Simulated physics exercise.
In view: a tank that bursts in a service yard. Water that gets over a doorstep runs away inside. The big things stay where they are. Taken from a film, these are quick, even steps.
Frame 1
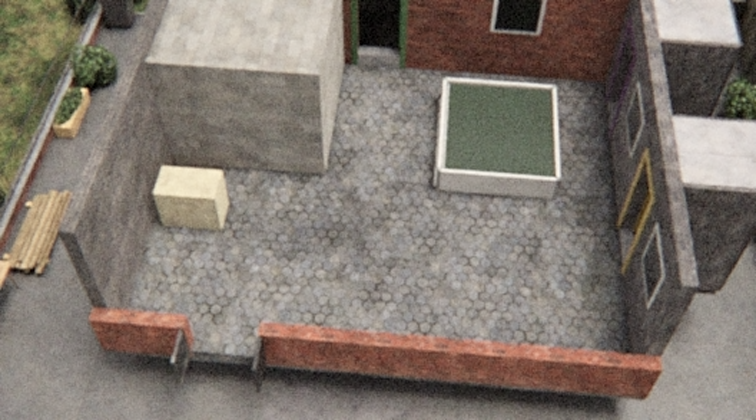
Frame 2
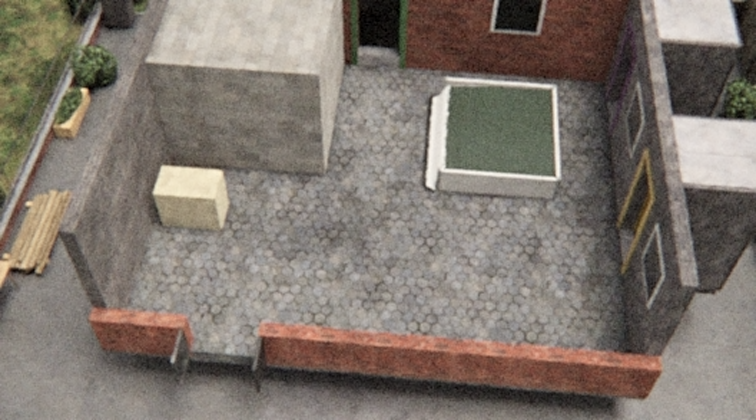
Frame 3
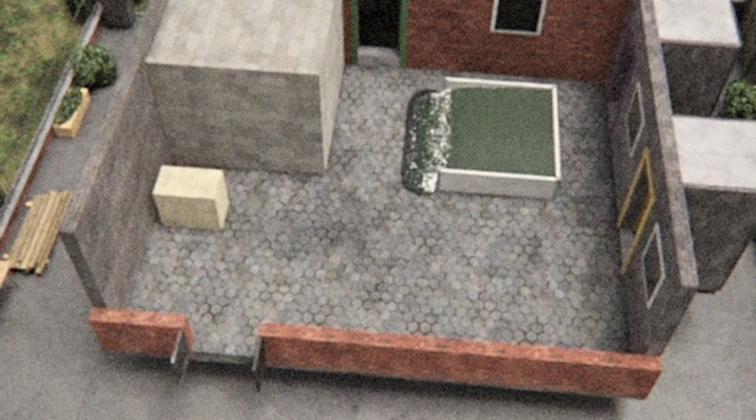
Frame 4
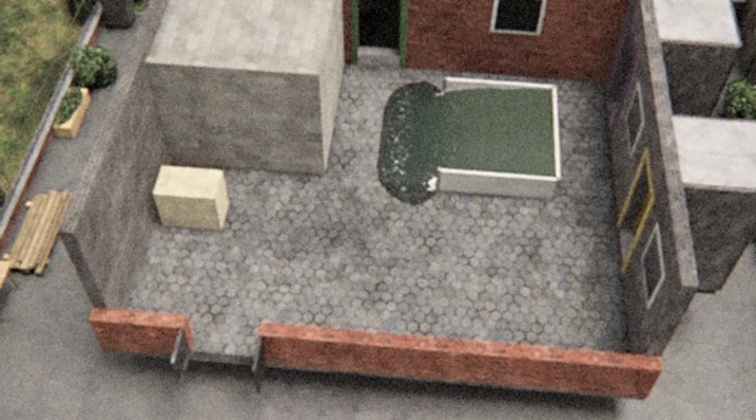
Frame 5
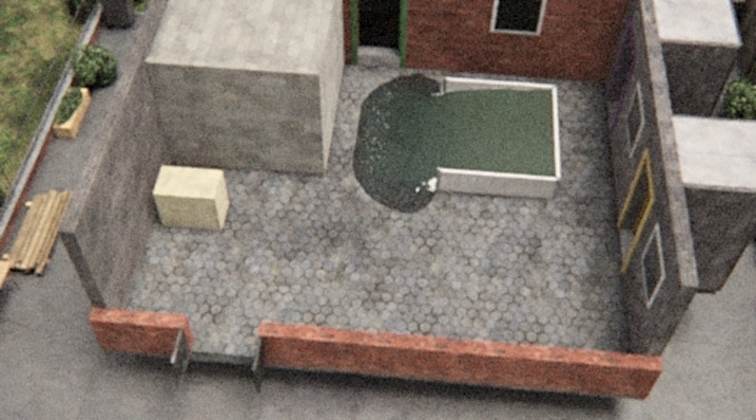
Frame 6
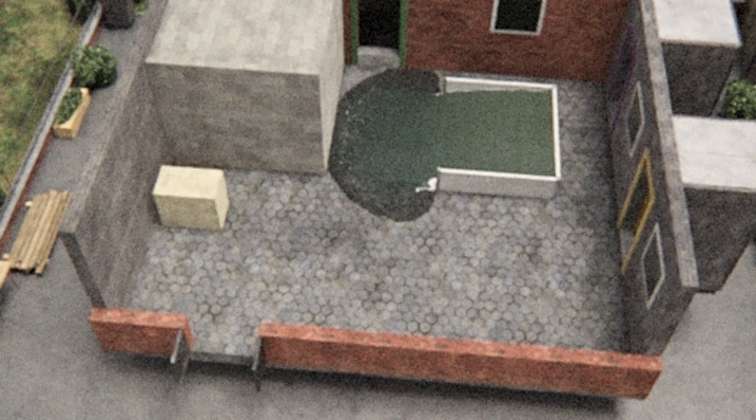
Dark green water pouring from the left side of a burst rectangular tank, spreading leftward across a walled yard's grey paving.
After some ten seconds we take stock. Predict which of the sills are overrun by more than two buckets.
The yellow door is not overrun, the purple door is overrun, the green door is not overrun.
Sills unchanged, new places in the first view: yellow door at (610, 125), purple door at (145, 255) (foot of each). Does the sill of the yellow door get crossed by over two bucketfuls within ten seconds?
So the yellow door overshoots, it seems.
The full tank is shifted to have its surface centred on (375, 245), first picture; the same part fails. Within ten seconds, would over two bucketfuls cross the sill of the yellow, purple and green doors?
My reading: Yellow door falls short, purple door falls short, green door falls short.
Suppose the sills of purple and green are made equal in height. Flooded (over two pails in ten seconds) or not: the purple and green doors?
One by one: The purple one falls short; the green one overshoots.
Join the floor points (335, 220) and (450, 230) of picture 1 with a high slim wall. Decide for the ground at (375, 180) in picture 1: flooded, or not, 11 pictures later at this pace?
Submerged.
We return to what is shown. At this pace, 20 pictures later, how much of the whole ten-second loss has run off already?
Roughly 0 percent.
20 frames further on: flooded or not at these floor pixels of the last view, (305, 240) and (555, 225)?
Lab note, in the order given: Wet through; unwetted.
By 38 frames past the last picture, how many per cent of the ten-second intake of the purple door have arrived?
Roughly 45 per cent.
A moment on, water covers 20 % of the floor; the yellow door not reached, the purple door not reached, the green door wet at the sill, nothing in.
Next, water covers 25 % of the floor; the yellow door not reached, the purple door not reached, the green door wet at the sill, nothing in.
Then, water covers 45 % of the floor; the yellow door not reached, the purple door not reached, the green door wet at the sill, nothing in.
Later, water covers 70 % of the floor; the yellow door not reached, the purple door over two buckets in, the green door wet at the sill, nothing in.
In the end, water covers 90 % of the floor; the yellow door wet at the sill, nothing in, the purple door over two buckets in, the green door wet at the sill, nothing in.
